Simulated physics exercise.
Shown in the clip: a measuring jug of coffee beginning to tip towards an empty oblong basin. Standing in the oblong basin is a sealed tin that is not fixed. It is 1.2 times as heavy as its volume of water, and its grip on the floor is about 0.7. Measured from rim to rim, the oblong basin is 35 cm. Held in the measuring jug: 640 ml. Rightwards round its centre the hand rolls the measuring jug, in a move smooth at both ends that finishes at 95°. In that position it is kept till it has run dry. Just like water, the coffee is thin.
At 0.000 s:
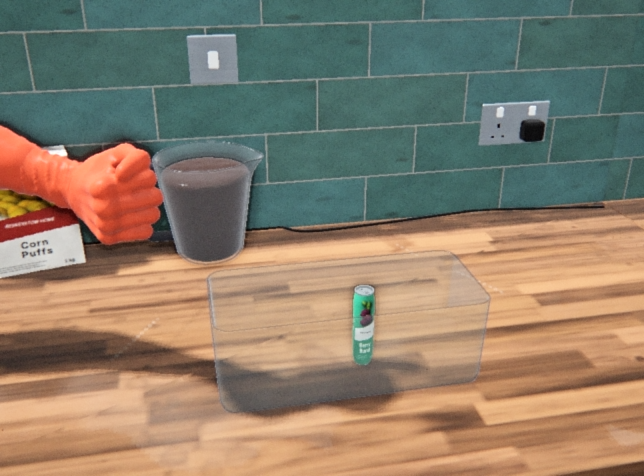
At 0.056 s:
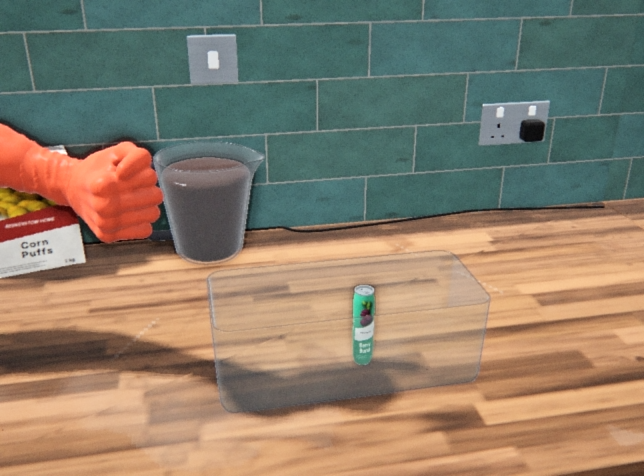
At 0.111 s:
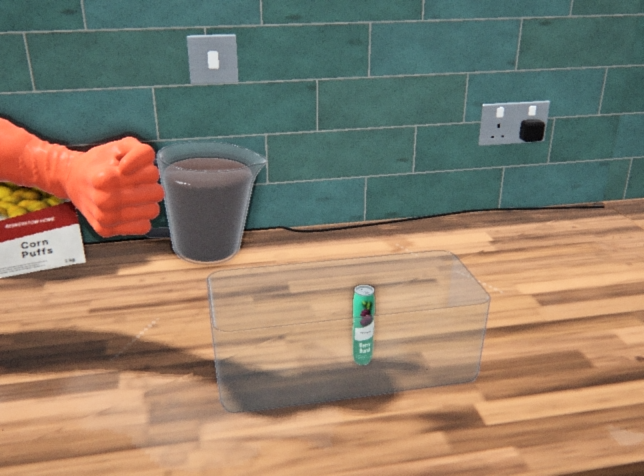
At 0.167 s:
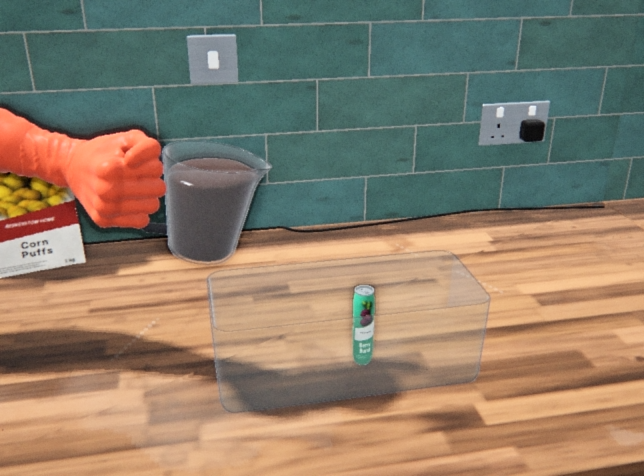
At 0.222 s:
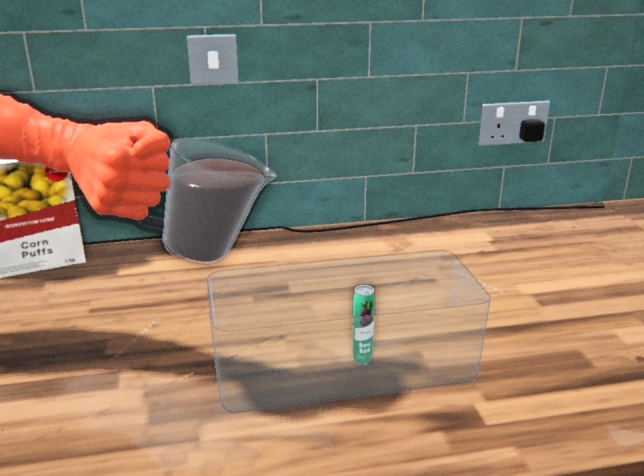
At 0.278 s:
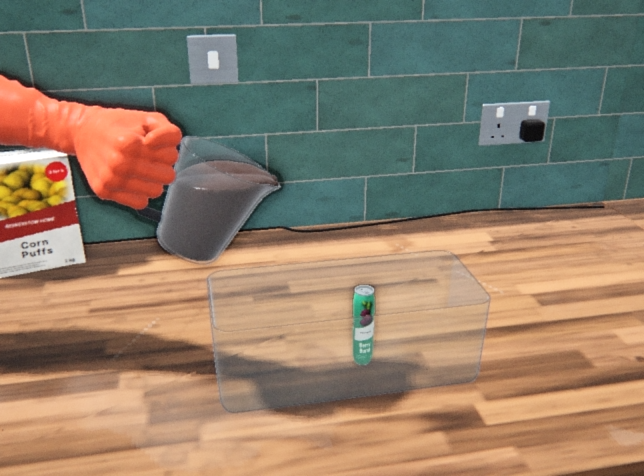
A measuring jug of dark liquid, held by an orange-gloved hand, starts upright beside a clear oblong basin with a green tin inside. The hand then rolls it steadily to the right, lowering its pouring edge while the liquid shifts towards that side, leaving the jug clearly tilted.
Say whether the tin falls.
It does not keel over.
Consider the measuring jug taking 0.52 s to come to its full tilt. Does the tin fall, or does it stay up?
So the tin will hold steady.
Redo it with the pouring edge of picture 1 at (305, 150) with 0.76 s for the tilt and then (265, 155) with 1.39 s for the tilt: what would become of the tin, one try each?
In the first try it comes down; in the second it remains standing.
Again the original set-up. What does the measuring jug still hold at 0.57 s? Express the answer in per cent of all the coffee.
At that time about 60 in a hundred parts are still held.
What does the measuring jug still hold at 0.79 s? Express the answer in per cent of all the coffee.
Around 20 in a hundred.
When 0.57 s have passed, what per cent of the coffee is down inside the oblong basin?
Around 16 percent.
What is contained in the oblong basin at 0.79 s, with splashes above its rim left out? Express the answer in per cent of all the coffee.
About 66 %.
After 0.57 s the tilt is 81° and 61 per cent is still to pour; the tin stands where it began.
After 0.79 s the tilt is 95° and 19 per cent is still to pour; the tin stands where it began.
After 1.01 s the tilt is 95° and 3 per cent is still to pour; the tin stands where it began.
After 1.26 s the tilt is 95° and 0 per cent is still to pour; the tin stands where it began.
In the end the tin stands where it began.
